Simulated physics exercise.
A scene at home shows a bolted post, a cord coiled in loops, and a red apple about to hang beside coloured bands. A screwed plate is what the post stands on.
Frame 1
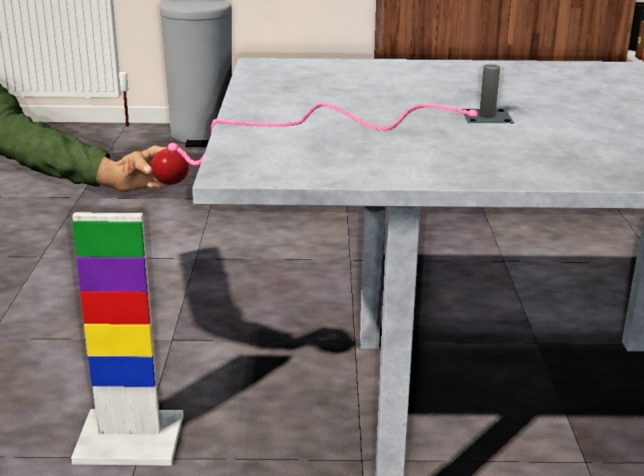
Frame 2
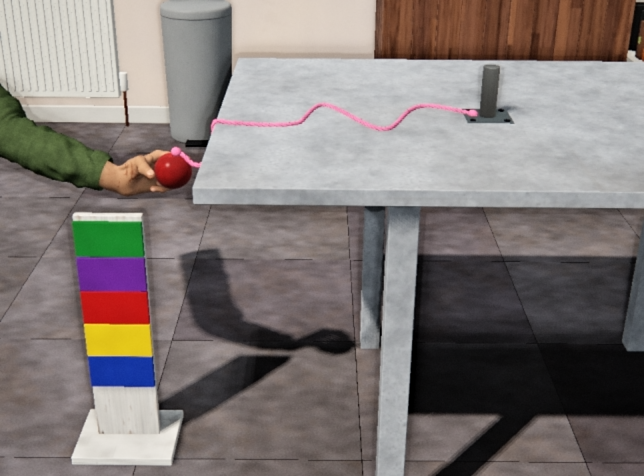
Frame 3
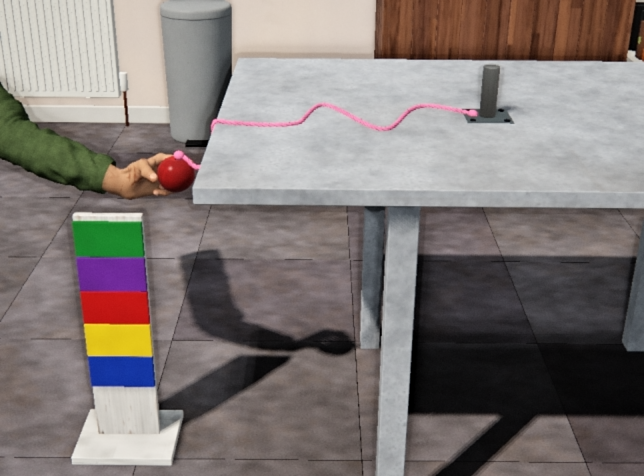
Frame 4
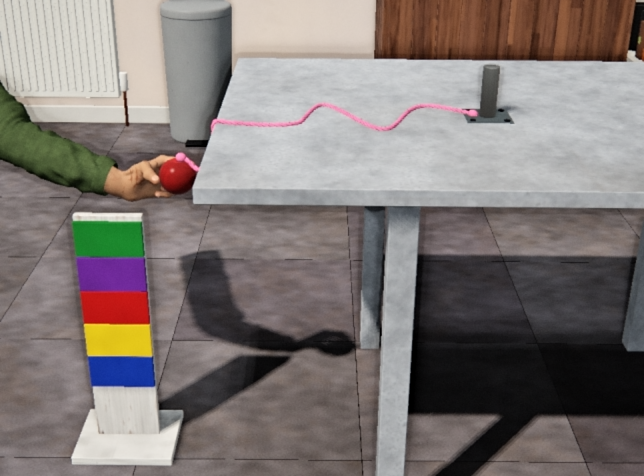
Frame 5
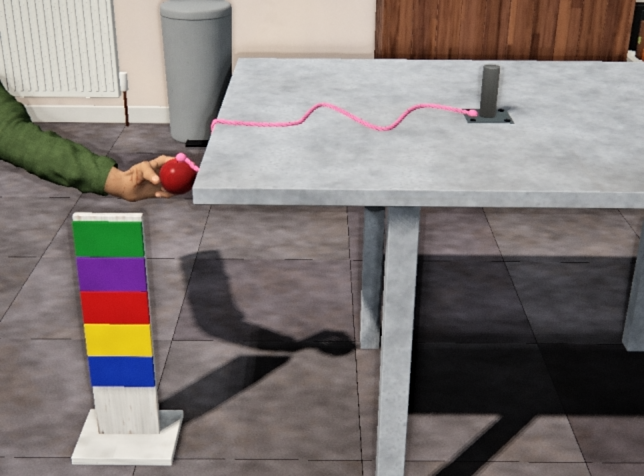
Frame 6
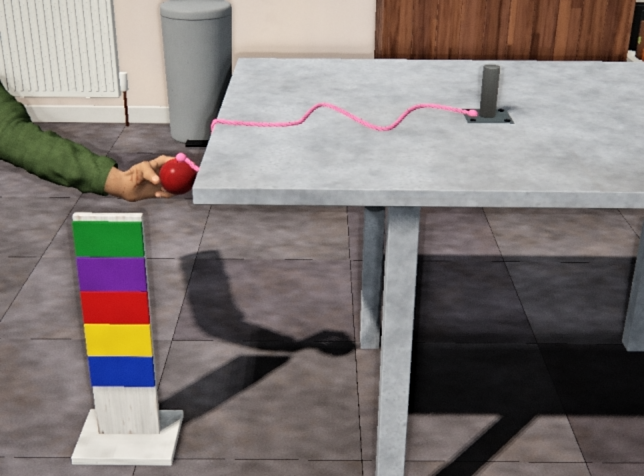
Hand in a green sleeve moving a red ball on a pink cord slightly right toward a grey table's edge, then staying still.
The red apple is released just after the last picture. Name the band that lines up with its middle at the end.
It lines up with yellow.
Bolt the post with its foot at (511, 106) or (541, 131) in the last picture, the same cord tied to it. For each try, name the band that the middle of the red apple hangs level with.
Case by case: Red, then red.
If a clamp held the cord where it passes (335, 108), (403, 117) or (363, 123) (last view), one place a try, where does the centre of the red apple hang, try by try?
Going try by try, I'd put it close to (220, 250), then (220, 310), and finally (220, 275).
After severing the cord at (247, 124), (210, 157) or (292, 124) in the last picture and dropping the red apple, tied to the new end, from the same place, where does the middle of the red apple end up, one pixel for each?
So, going through them: (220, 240) first, (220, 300) next, (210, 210) last.
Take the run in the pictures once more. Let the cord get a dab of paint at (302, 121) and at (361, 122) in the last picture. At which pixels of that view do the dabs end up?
First: (219, 173). Second: (292, 118).
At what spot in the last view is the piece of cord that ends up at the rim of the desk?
You'll find it somewhere around (317, 106).
A little later, apple near (234, 314); level with red.
Next, apple near (216, 336); level with yellow.
When it is over, apple near (227, 335); level with yellow. Its centre hangs level with the yellow band.
